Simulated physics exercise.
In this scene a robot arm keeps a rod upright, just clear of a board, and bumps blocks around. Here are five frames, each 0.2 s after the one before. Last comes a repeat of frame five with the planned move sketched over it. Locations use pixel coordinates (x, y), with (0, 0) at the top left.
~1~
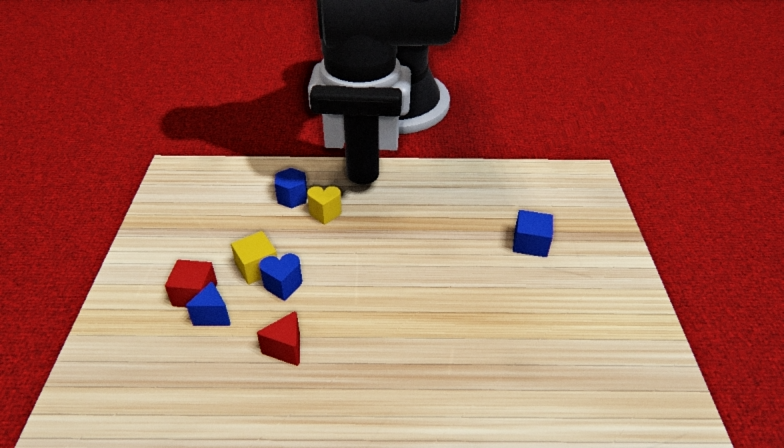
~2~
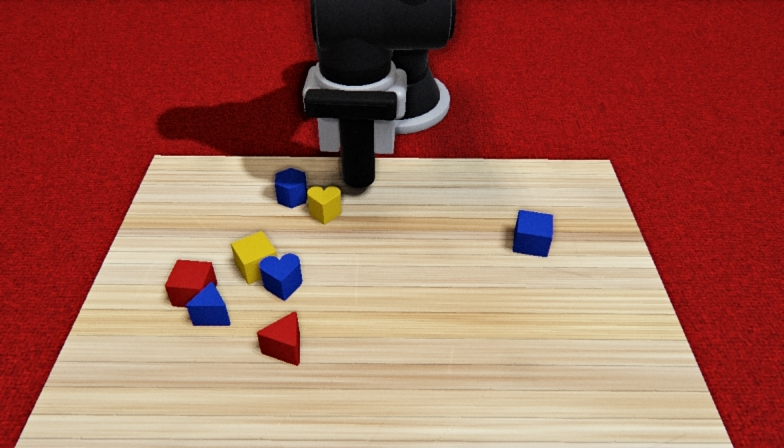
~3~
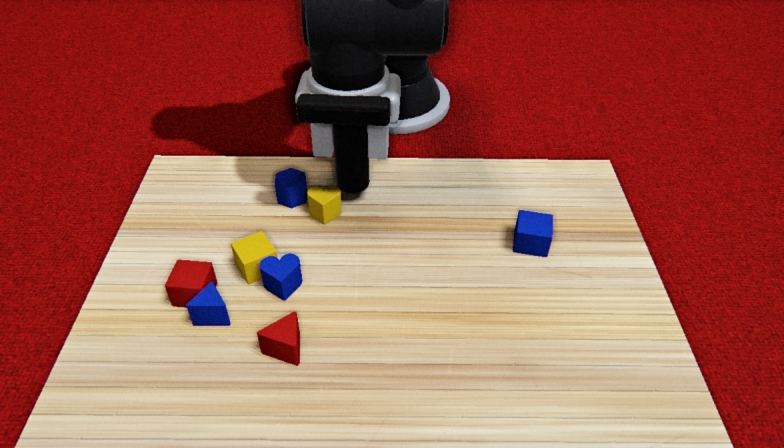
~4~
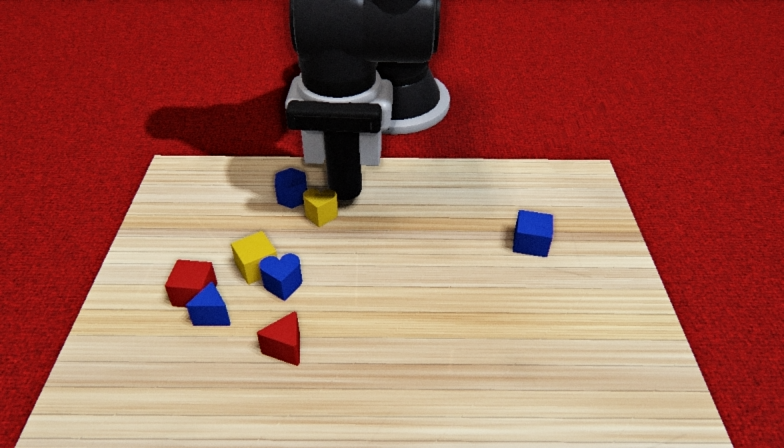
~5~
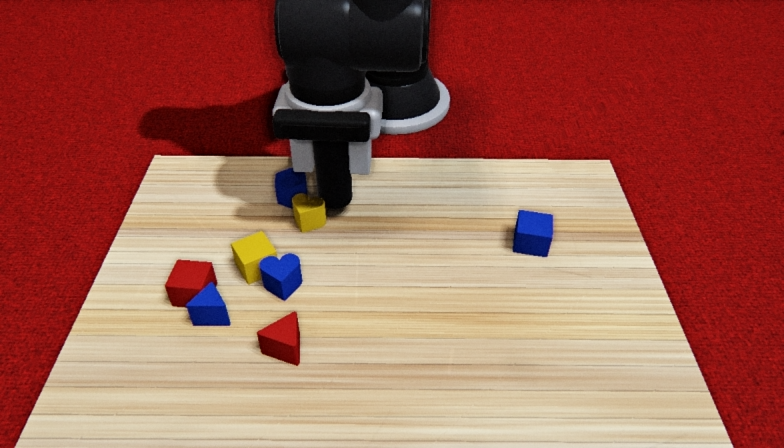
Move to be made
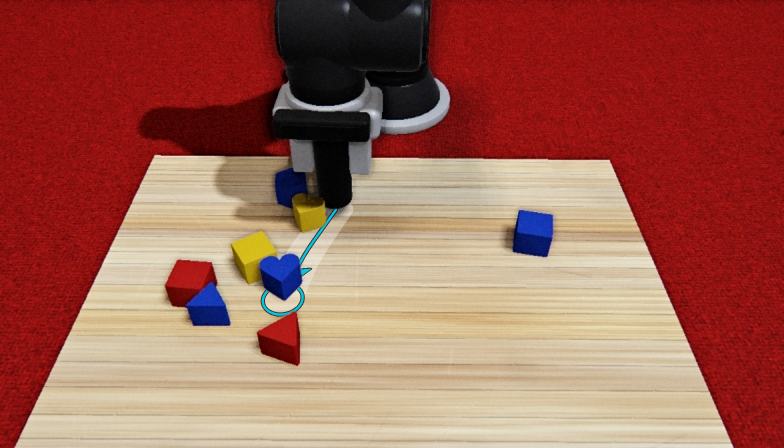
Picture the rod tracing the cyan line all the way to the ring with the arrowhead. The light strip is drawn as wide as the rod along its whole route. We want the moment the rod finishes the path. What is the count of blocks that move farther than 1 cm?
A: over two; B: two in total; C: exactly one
My answer is option B.
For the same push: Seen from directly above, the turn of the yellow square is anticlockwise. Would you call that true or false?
This is false.
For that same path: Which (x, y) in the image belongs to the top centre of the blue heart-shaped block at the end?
At (249, 295).
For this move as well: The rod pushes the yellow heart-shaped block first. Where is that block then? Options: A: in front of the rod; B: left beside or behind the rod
Letter B.
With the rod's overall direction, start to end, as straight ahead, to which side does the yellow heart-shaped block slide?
Pushed right.
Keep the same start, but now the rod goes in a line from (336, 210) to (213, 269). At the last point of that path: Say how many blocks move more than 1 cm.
I reckon the push displaces two of the blocks by more than 1 cm.
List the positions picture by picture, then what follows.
In the first frame, lower end of the rod at (363, 176), tops of blocks, yellow square at (253, 247), blue heart-shaped block at (280, 265), blue hexagonal block at (290, 177), yellow heart-shaped block at (324, 193).
In the second frame, rod at (359, 179), blocks as before.
In the third frame, rod at (353, 184), blocks as before.
In the fourth frame, rod at (345, 191), yellow heart-shaped block at (319, 196).
In the fifth frame, rod at (335, 199), yellow square at (253, 247), blue heart-shaped block at (280, 265), blue hexagonal block at (290, 177), yellow heart-shaped block at (307, 202).
The drawn path runs from (336, 210) through (317, 236) and (299, 265) to (283, 299).
On the path given first. One third of the way, rod at (316, 225); yellow heart-shaped block at (286, 213), turned 75° clockwise.
Two thirds of the way, rod at (297, 255); blue heart-shaped block at (276, 270); yellow heart-shaped block at (283, 216), turned 100° clockwise.
At the end, rod at (281, 289); yellow square at (250, 250), turned 25° clockwise; blue heart-shaped block at (249, 295), turned 60° clockwise; blue hexagonal block not moved; yellow heart-shaped block at (283, 216), turned 100° clockwise.
